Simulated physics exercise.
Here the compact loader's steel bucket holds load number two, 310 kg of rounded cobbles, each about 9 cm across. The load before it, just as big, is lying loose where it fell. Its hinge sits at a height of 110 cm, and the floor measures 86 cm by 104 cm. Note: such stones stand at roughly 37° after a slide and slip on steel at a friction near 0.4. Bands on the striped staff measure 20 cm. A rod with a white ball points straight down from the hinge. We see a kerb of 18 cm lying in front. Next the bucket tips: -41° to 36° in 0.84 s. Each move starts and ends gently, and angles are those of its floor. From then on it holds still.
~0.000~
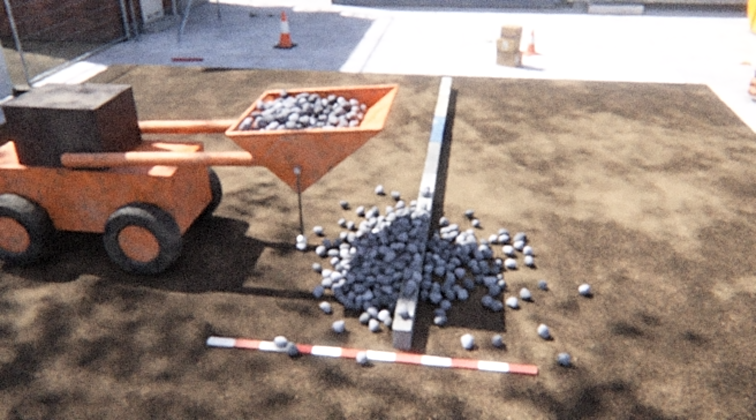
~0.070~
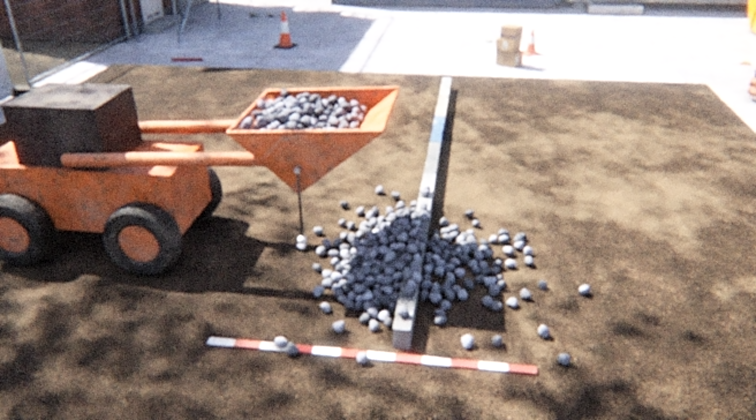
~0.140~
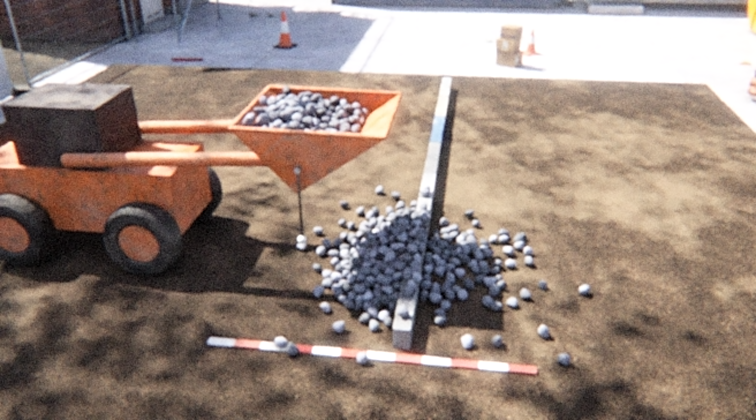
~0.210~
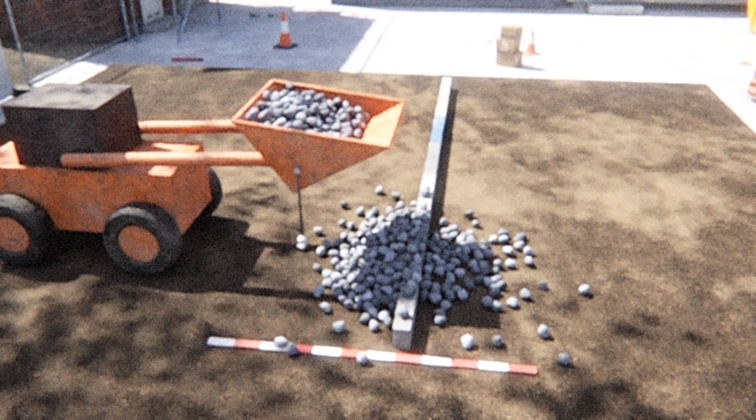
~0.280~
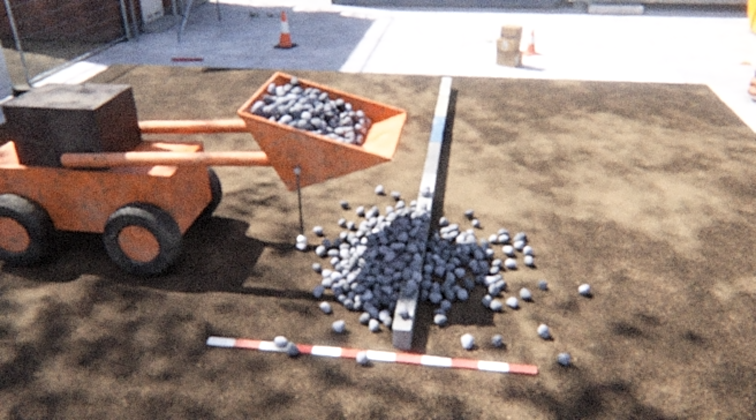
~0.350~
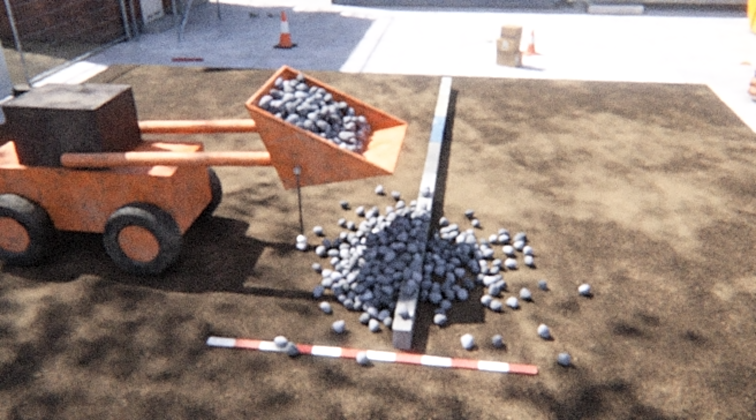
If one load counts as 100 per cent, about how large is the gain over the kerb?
Around 53 per cent.
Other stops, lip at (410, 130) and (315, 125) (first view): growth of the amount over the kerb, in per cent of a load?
Close to 95 per cent, followed by close to 0 per cent.
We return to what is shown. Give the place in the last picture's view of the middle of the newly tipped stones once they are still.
They come to rest centred about (416, 250).
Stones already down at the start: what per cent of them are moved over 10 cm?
Close to 15 per cent.
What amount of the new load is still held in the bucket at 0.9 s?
Roughly 80 per cent remains inside.
After 0.6 s the floor is at 24°; in per cent of one load, 100 in the bucket, 75 on this side of the kerb, 25 over the kerb; the foremost stones are at (541, 285).
After 0.9 s the floor is at 36°; in per cent of one load, 78 in the bucket, 96 on this side of the kerb, 25 over the kerb; the foremost stones are at (541, 285).
After 1.3 s the floor is at 36°; in per cent of one load, 24 in the bucket, 127 on this side of the kerb, 49 over the kerb; the foremost stones are at (541, 285).
After 3.9 s the floor is at 36°; in per cent of one load, 0 in the bucket, 122 on this side of the kerb, 78 over the kerb; the foremost stones are at (586, 286). Net gain over the kerb, 53.
